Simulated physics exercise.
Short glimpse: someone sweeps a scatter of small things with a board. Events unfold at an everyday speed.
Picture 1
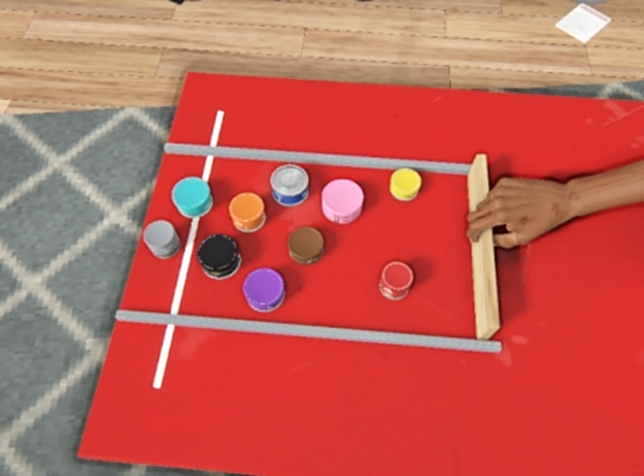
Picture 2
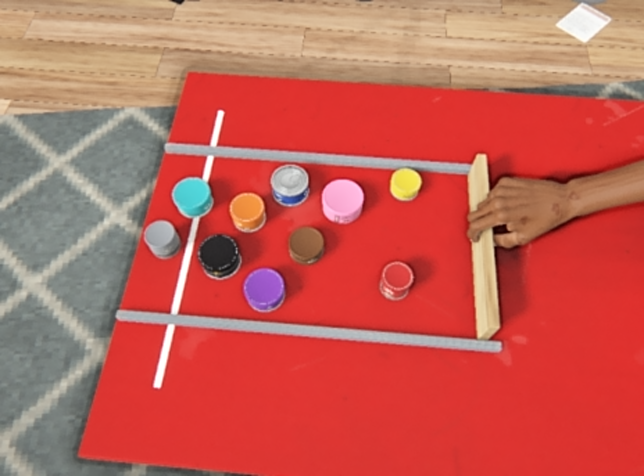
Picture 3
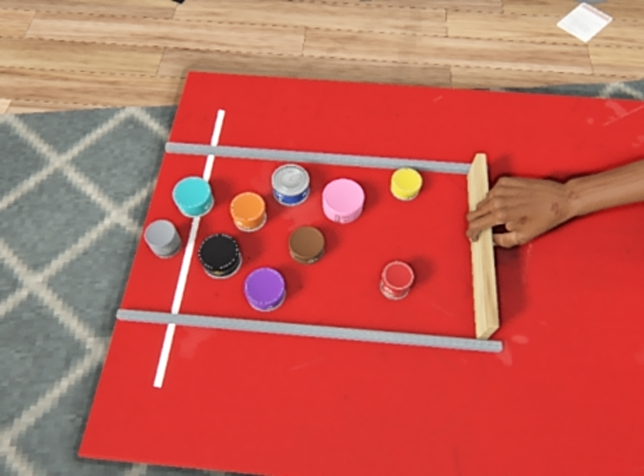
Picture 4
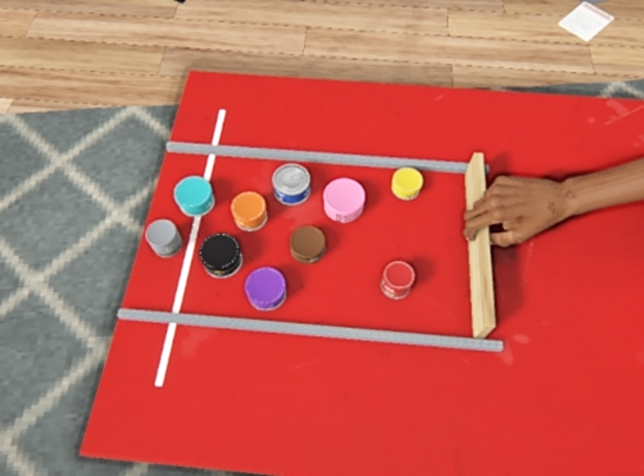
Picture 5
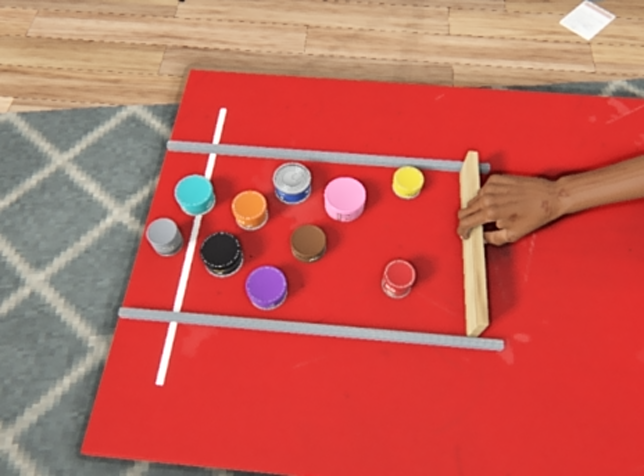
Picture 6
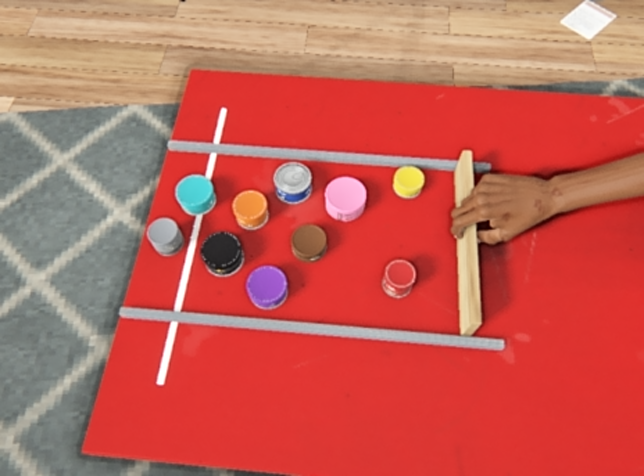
A red mat lies over a grey patterned rug beside a pale wooden floor, seen from above at a slant. Nine small round tubs and tins, turquoise, grey, black, orange, blue and silver, purple, brown, pink, yellow and red, sit mostly between two grey rails, the leftmost by a white tape line. A hand at the right slides an upright wooden board slightly left while the containers stay put and the view barely drifts.
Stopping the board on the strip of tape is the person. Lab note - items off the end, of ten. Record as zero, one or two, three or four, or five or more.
Recorded: One or two.
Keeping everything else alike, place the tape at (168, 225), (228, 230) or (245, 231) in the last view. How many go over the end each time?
5, 0, 0.
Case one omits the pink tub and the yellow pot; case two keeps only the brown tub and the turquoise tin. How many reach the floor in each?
1, then 1.
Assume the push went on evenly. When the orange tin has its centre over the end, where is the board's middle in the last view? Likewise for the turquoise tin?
Orange tin over the end: About (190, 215). Turquoise tin over the end: About (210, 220).
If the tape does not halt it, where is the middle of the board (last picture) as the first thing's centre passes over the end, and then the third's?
The middle sits near (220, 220) at the first moment and near (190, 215) at the second.
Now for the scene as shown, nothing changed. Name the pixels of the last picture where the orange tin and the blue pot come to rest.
Final centres, in order: Near (154, 211), near (165, 162).
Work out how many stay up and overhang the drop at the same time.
Number: 3.
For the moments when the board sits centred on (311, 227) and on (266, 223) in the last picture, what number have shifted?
Tally at point one: 6; at point two: 8.
Soon after, none off yet; grey tub at rest near (166, 237); turquoise tin at rest near (197, 196); black tin at rest near (223, 254).
In the end, the number that fall off is one or two; gone, turquoise tin and grey tub.
